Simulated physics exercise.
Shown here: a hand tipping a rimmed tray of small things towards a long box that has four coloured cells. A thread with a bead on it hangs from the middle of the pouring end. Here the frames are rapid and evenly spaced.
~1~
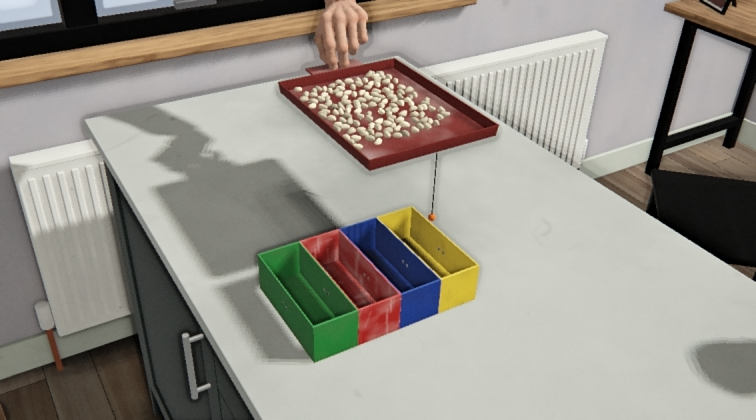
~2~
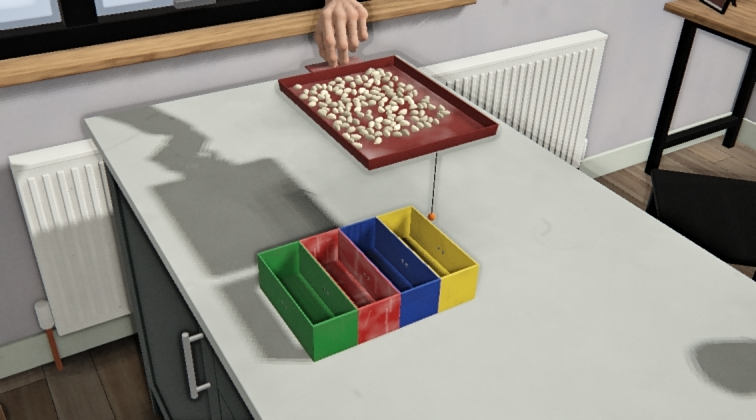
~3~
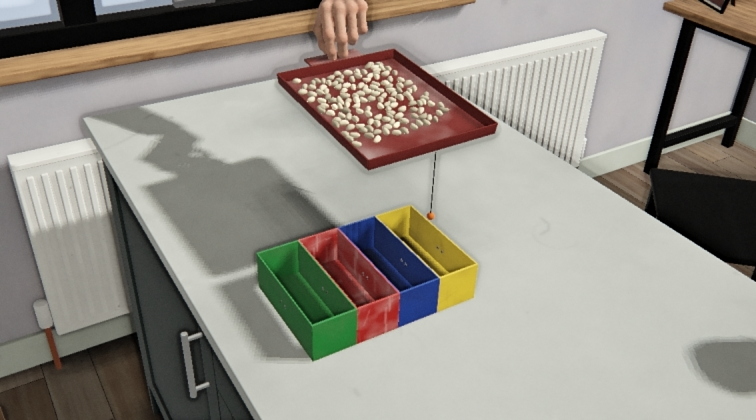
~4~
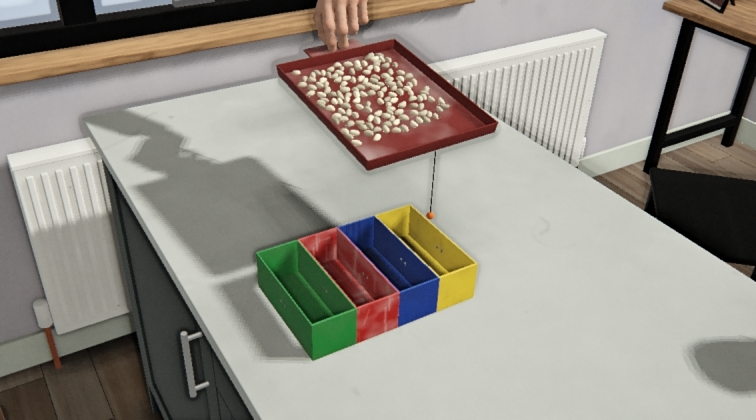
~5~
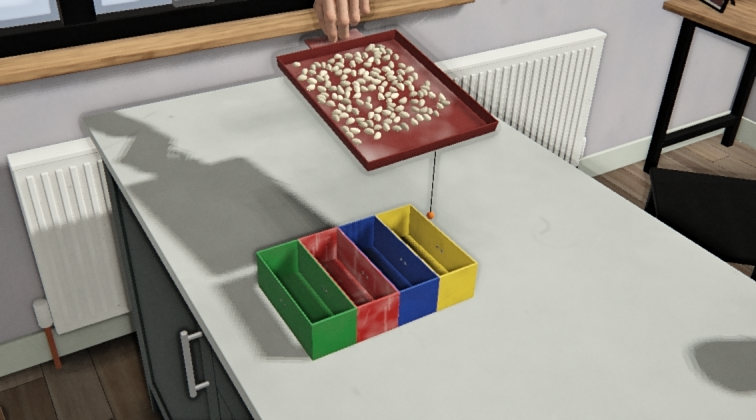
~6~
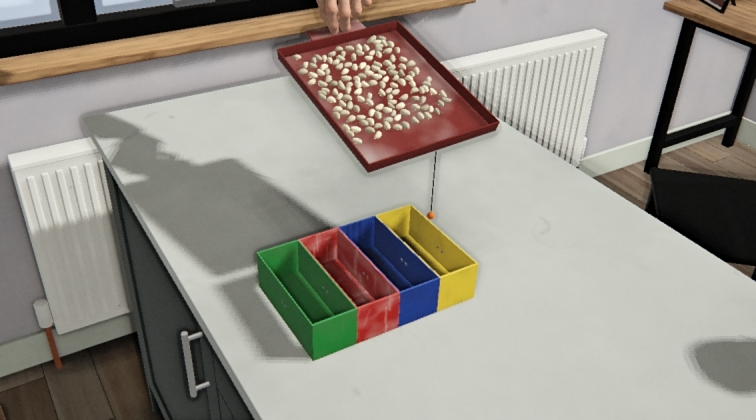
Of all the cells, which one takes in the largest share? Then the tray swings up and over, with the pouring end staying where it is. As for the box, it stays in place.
The largest share goes to the blue cell.
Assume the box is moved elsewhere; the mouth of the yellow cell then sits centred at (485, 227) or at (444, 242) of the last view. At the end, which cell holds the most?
The first time it is the red one, and the second time it is the blue one.
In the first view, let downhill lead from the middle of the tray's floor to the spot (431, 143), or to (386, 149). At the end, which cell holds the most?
The first time it is yellow, and the second time it is that blue cell.
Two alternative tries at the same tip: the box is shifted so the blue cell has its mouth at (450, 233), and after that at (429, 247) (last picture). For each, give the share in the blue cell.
Close to 20 in a hundred, then close to 30 in a hundred.
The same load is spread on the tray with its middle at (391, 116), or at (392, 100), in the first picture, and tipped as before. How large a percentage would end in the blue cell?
First case around 50 %, second case around 40 %.
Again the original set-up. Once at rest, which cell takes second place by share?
Next after the leader comes the cell in yellow.
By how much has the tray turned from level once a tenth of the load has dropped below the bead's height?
That would be about 105 degrees from level.
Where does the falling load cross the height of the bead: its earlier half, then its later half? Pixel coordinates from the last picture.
About (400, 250), and after that about (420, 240).
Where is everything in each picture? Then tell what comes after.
The first frame shows corners of the pouring end at (370, 159) and (497, 125), level; middle of the load at (372, 104), white beans; bead on its thread at (432, 217); green cell at (336, 333); red cell at (379, 316); blue cell at (420, 301); yellow cell at (459, 286).
The second frame shows corners of the pouring end at (370, 159) and (497, 124), level; middle of the load at (372, 103).
The third frame shows corners of the pouring end at (369, 159) and (496, 123), tipped barely, lowest at the left corner; middle of the load at (371, 99).
The fourth frame shows corners of the pouring end at (369, 160) and (496, 122), tipped a little, lowest at the left corner; middle of the load at (371, 93).
The fifth frame shows corners of the pouring end at (369, 161) and (497, 121), tipped a little, lowest at the left corner; middle of the load at (371, 88).
The sixth frame shows corners of the pouring end at (369, 163) and (498, 121), tipped a little, lowest at the left corner; middle of the load at (372, 83); green cell at (335, 331); red cell at (378, 315); blue cell at (419, 299); yellow cell at (457, 284).
Soon, tray tipped steeply; all on the tray.
A while on, tray tipped right over; nearly all on the tray; a stray few in the yellow cell; a stray few in the blue cell; a stray few falling or outside the box.
Towards the end, tray tipped past a quarter turn; about half in the blue cell; about a third in the yellow cell; a small part in the red cell; a small part falling or outside the box.
Finally, tray tipped past a quarter turn; about half in the blue cell; about a third in the yellow cell; a small part in the red cell; none in the green cell; a small part outside the box.
